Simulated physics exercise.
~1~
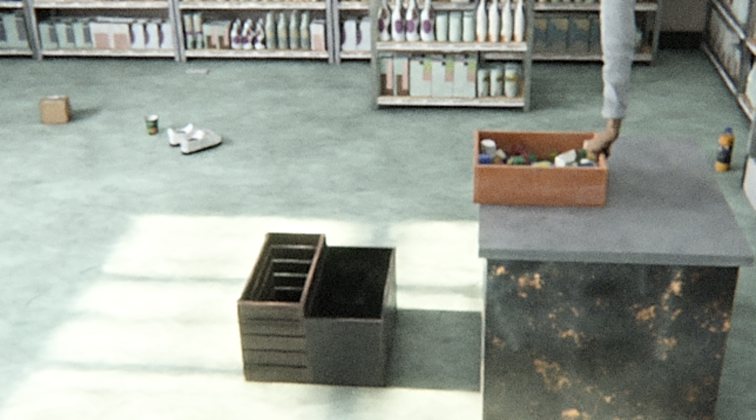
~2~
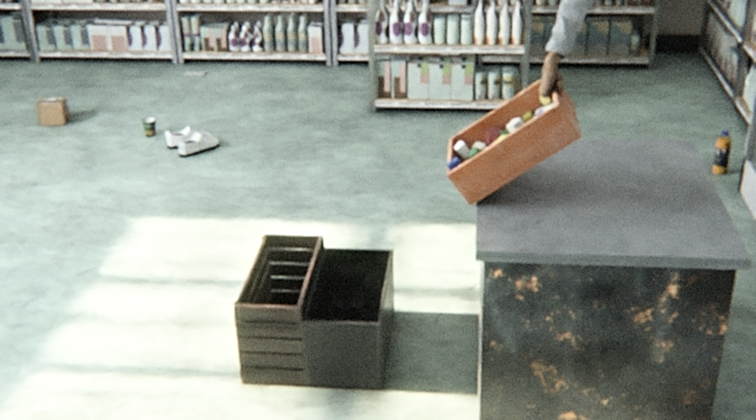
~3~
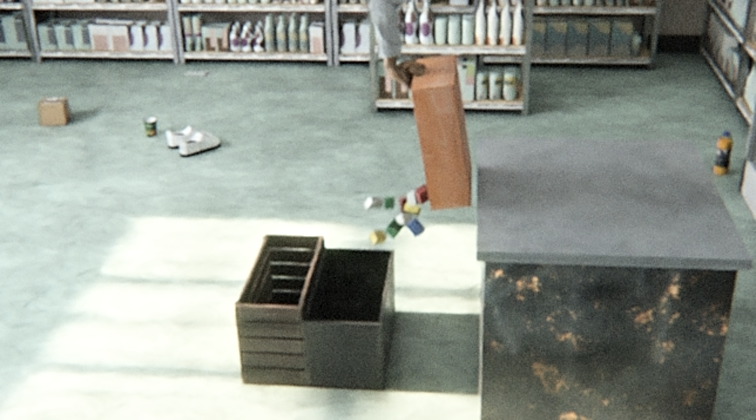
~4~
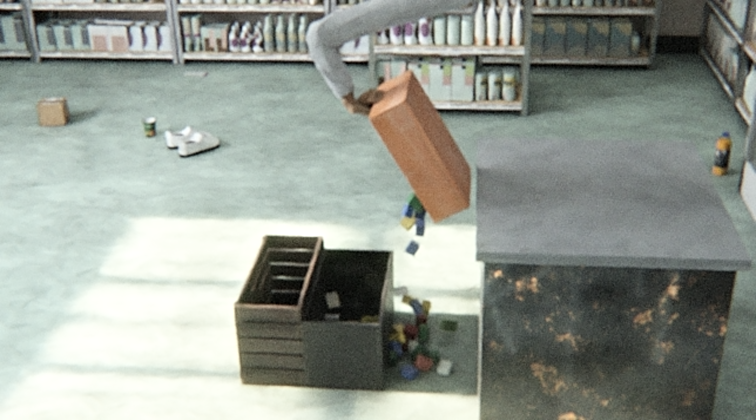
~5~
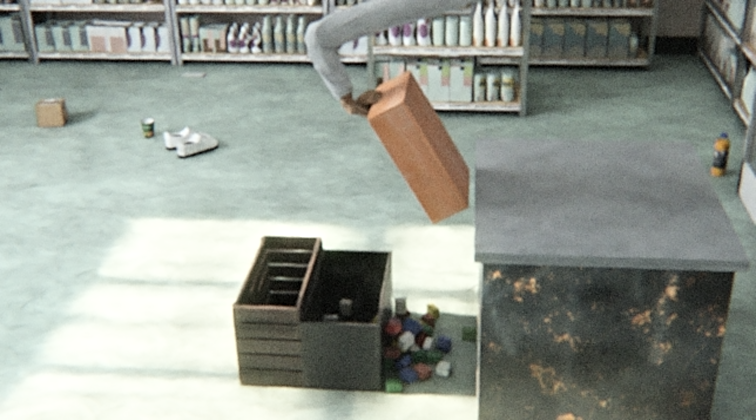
A gray-sleeved arm tips an orange crate, spilling colorful pieces partly into a black trough but mostly onto the floor.
